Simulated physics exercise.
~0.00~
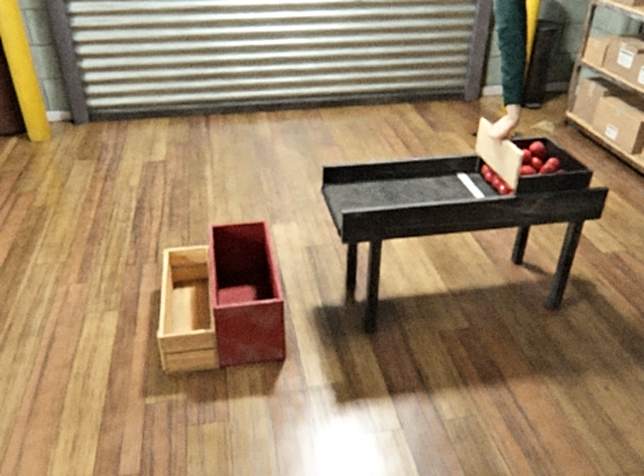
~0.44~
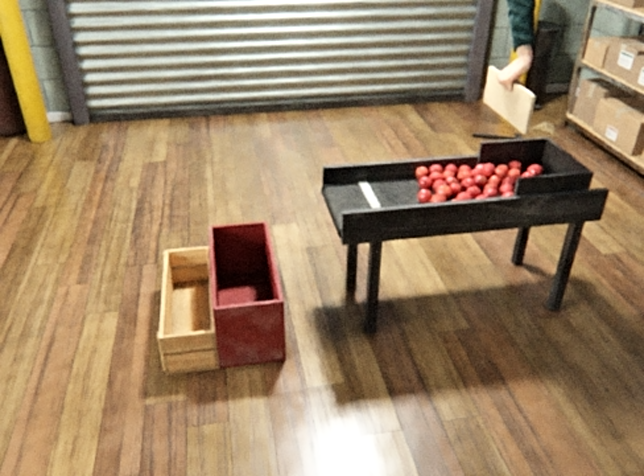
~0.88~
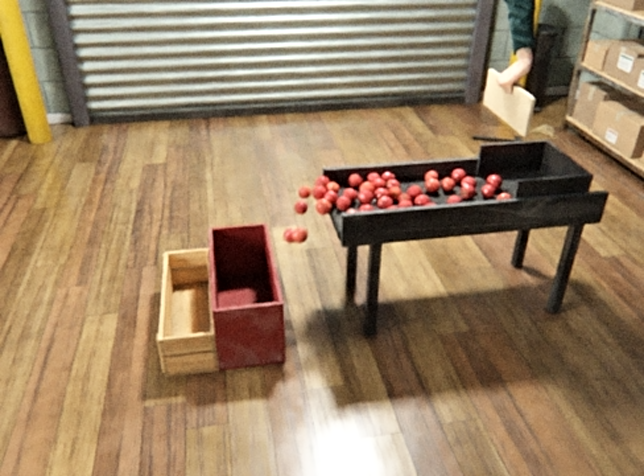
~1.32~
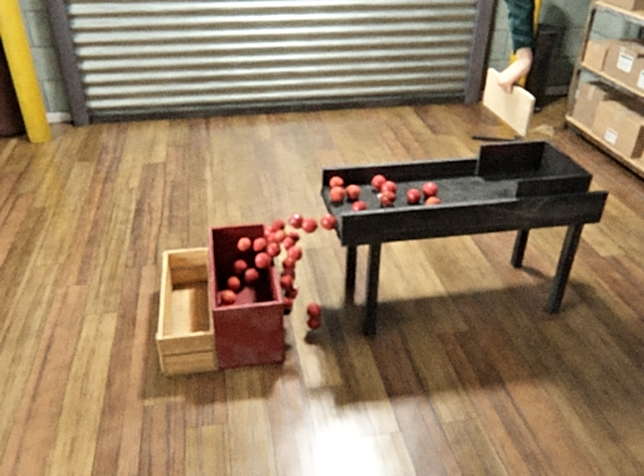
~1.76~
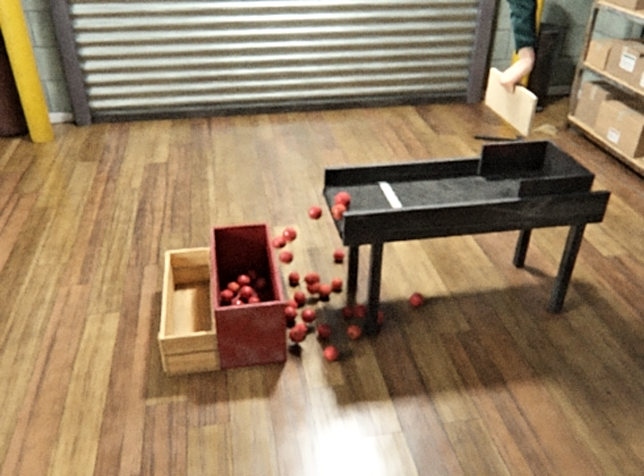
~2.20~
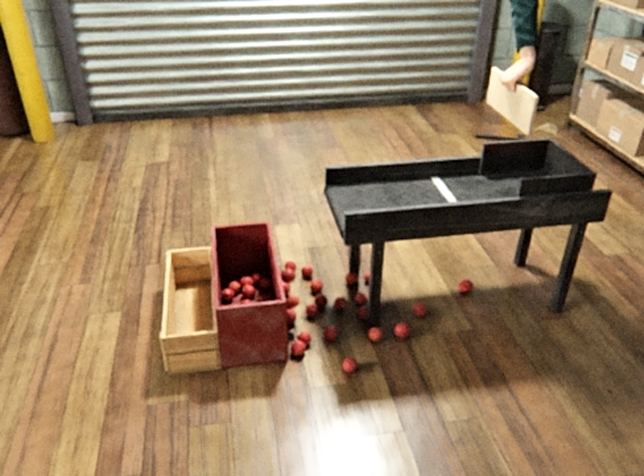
A hand in a dark green sleeve holds a pale board against red tomatoes packed in a black pen on a raised black belt at the right of a wood-floored storeroom, seen from slightly above. A tall red box and a lower wooden tote stand at the left, before a ribbed metal shutter. The hand lifts the board away, and the tomatoes ride left along the belt. They spill off its end, some dropping into the red box and others falling short. The belt empties, leaving a cluster in the box, most scattered on the floor, and the tote empty.
